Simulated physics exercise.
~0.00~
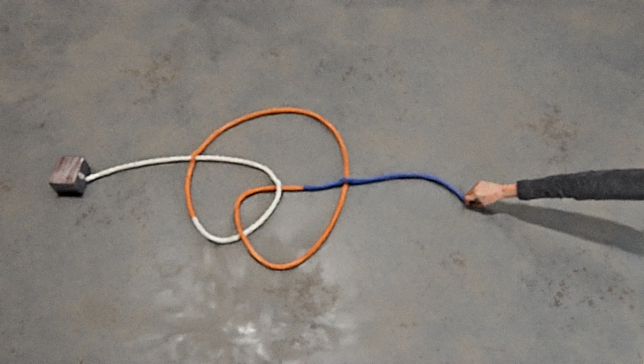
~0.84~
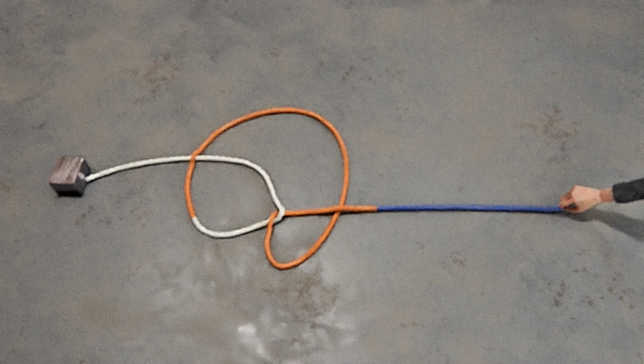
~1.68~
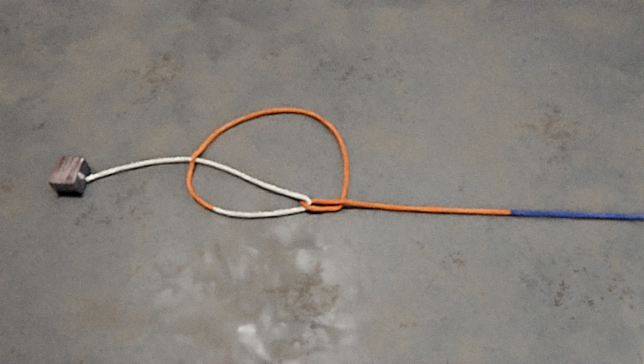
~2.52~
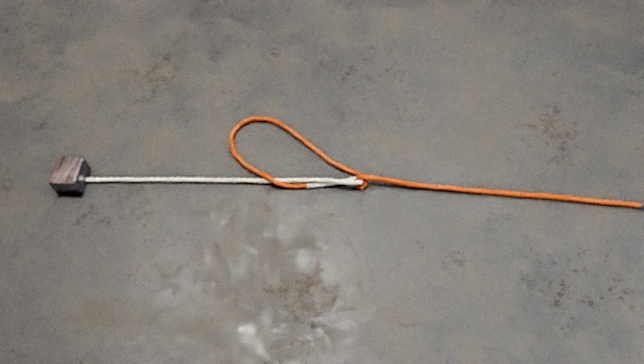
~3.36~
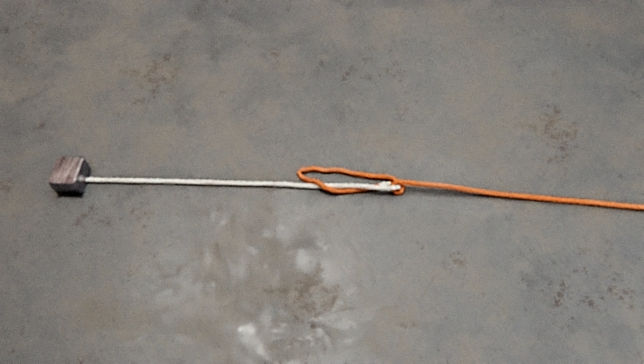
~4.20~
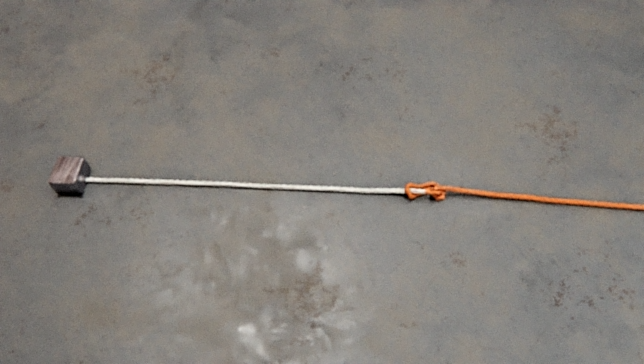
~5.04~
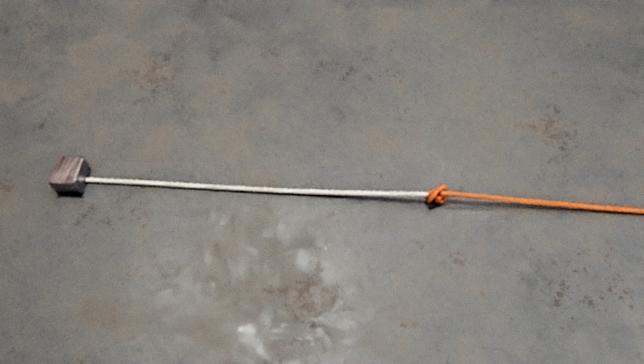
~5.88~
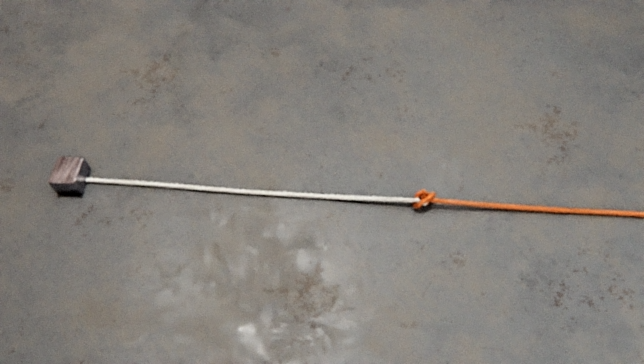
The clip shows a looped rope with white, orange and blue sections on a stained floor, its left end fixed to a small block. A hand pulls the blue end right and out of view, and the loops shrink until they tighten into an orange knot beside the white section.
